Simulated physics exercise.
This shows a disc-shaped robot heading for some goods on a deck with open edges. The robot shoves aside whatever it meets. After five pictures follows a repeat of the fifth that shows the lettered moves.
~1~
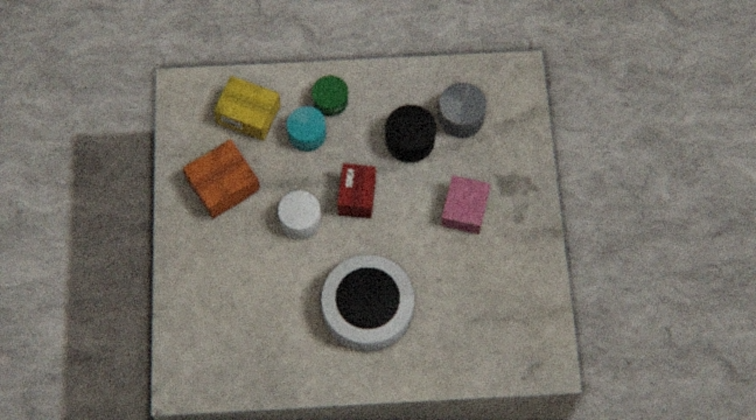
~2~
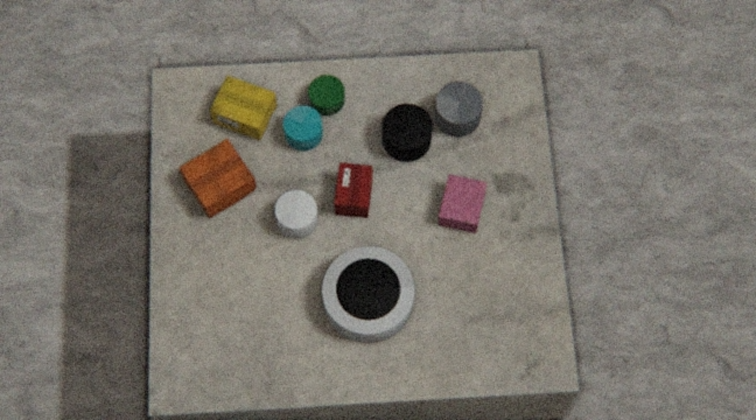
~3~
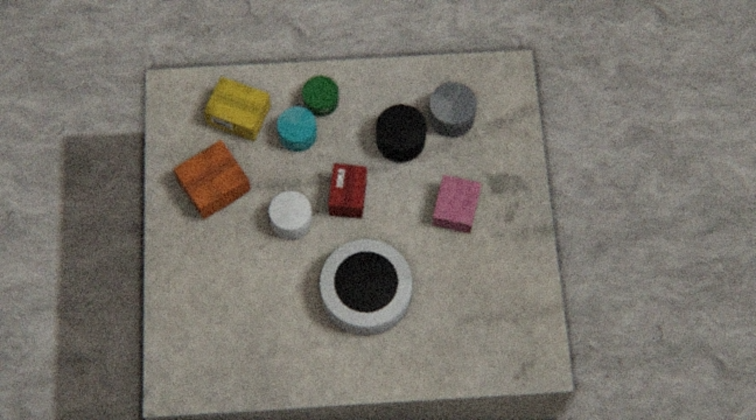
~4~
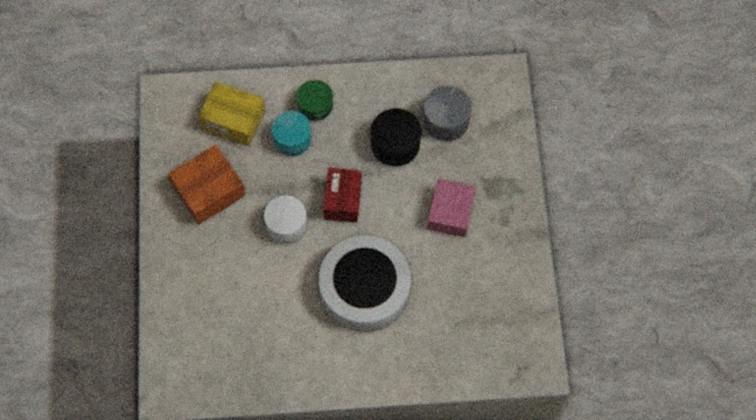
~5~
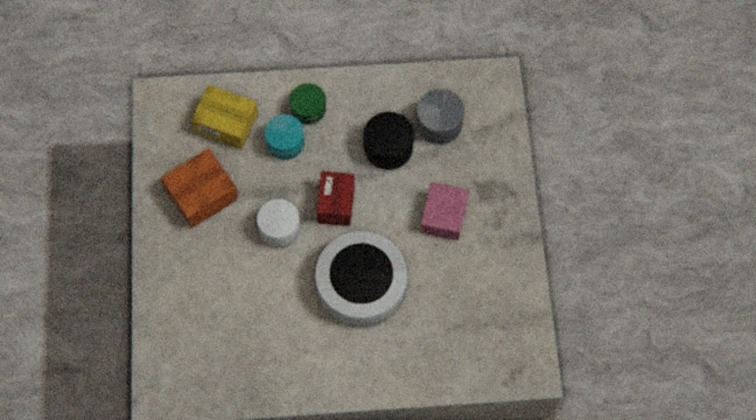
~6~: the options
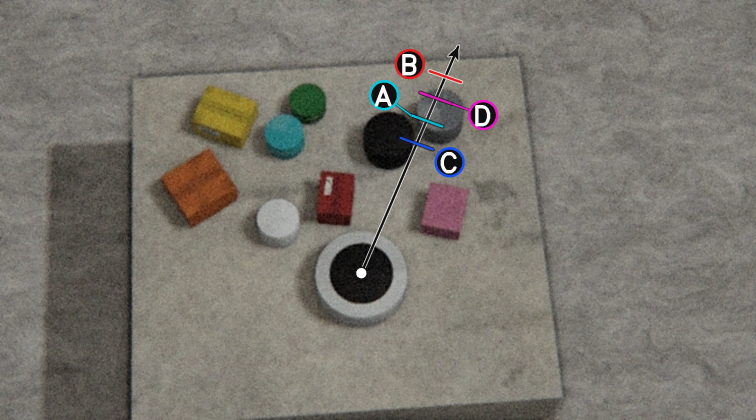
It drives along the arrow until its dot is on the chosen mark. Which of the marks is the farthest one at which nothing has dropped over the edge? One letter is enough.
No farther than D.
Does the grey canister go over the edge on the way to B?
By then, yes.
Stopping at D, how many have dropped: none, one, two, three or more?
The count is none.
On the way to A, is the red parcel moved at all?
By then, yes.
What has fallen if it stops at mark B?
The grey canister goes over.
On the marked copy, A at (427, 121); B at (445, 77); C at (417, 144); D at (436, 99); the arrow from (361, 273) to (458, 46); the white dot at (361, 273).
Following D. Soon after the start, robot (389, 213); pink crate (461, 197); red parcel (335, 178).
Later, robot (416, 151); black canister (388, 95); grey canister (450, 100).
In the end, robot (435, 106); grey canister (473, 61); black canister (384, 67); nothing has fallen.
As for the rest, A is safe but short; B drops the grey canister; C is safe but short.
